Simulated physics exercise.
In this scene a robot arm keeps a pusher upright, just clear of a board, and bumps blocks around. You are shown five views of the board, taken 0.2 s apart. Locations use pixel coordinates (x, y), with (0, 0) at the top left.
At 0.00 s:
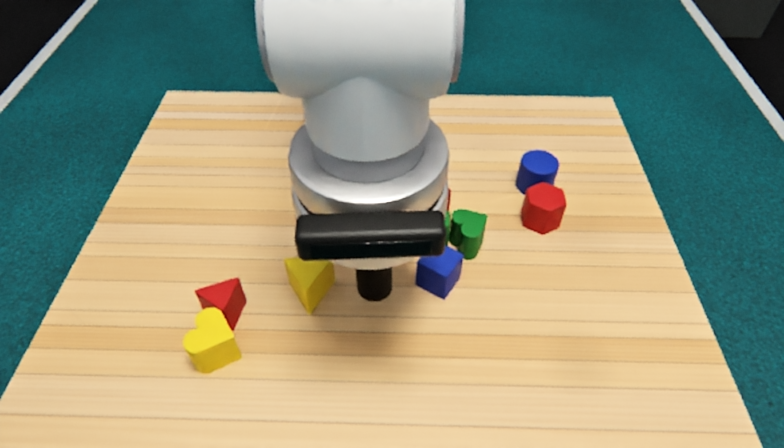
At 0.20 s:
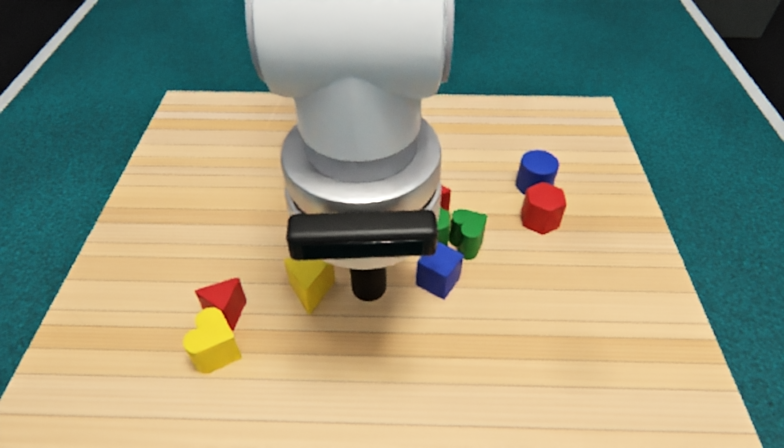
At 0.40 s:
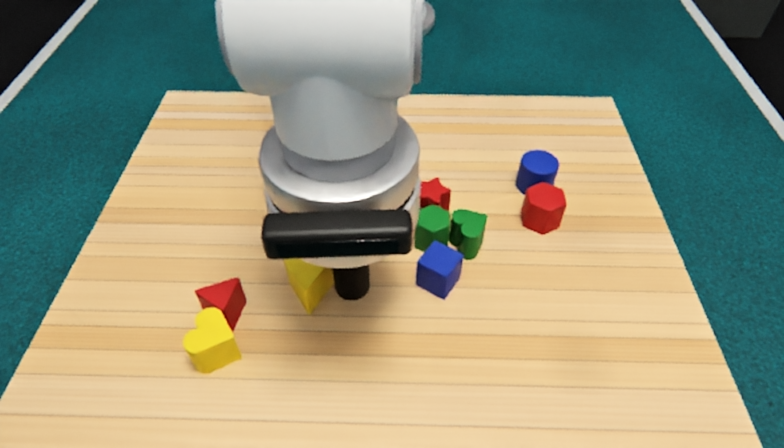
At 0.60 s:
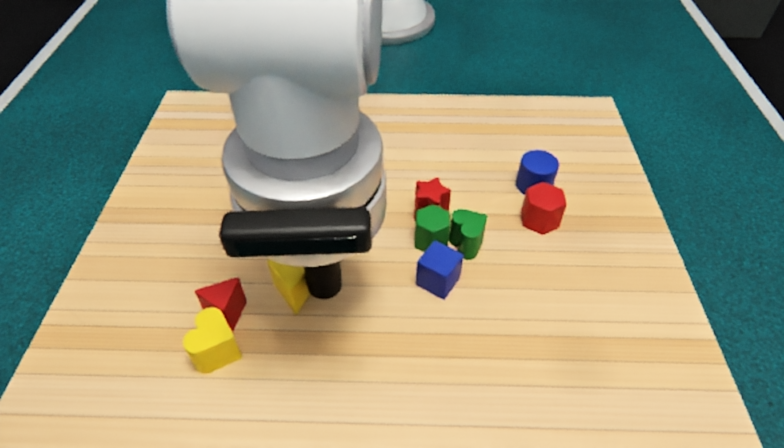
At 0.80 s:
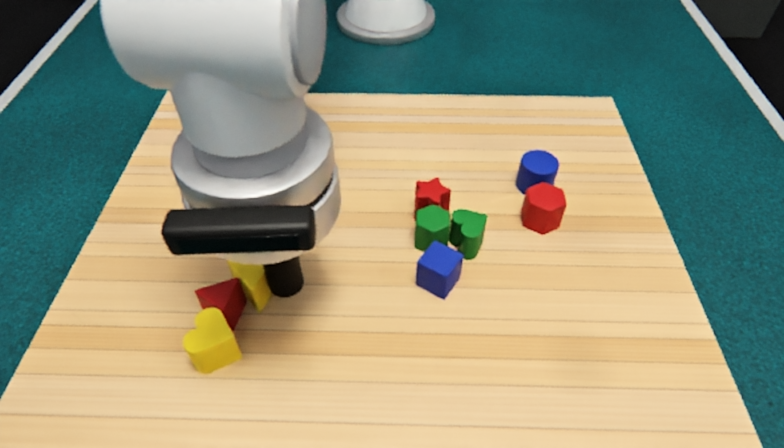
In this clip, a robot arm with a black pusher moves left above a wooden board of colored blocks, pushing the yellow triangular block left toward the red triangular block while the other blocks stay in place.
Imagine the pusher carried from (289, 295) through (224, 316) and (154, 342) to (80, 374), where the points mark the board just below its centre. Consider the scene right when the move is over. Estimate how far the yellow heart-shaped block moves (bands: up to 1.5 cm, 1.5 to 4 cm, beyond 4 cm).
Movement: Under 1.5 cm.
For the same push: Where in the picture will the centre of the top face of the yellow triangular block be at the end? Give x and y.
Put as a pixel place, it's (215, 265).
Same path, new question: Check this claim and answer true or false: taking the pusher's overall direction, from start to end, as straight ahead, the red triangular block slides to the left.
False
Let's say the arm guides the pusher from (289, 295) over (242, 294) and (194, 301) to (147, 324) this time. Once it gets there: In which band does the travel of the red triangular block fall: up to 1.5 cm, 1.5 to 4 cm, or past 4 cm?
Between 1.5 and 4 cm.
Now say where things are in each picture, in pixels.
The first picture shows tip of the pusher at (375, 288), middles of tops, yellow heart-shaped block at (208, 330), red triangular block at (218, 292), yellow triangular block at (307, 268).
The second picture shows pusher at (369, 288), nothing pushed.
The third picture shows pusher at (353, 287), nothing pushed.
The fourth picture shows pusher at (325, 286), yellow triangular block at (291, 268).
The fifth picture shows pusher at (287, 284), yellow heart-shaped block at (208, 330), red triangular block at (218, 292), yellow triangular block at (252, 267).
What follows on the original path. One third of the way, pusher at (219, 305); red triangular block at (180, 298), turned 35° anticlockwise; yellow triangular block at (215, 265), turned 40° clockwise.
Two thirds of the way, pusher at (147, 332); yellow heart-shaped block at (197, 337), turned 40° anticlockwise; red triangular block at (109, 313), turned 15° clockwise; yellow triangular block at (215, 265), turned 40° clockwise.
At the end, pusher at (71, 363); yellow heart-shaped block at (197, 337), turned 40° anticlockwise; red triangular block at (84, 315), turned 50° clockwise; yellow triangular block at (215, 265), turned 40° clockwise.
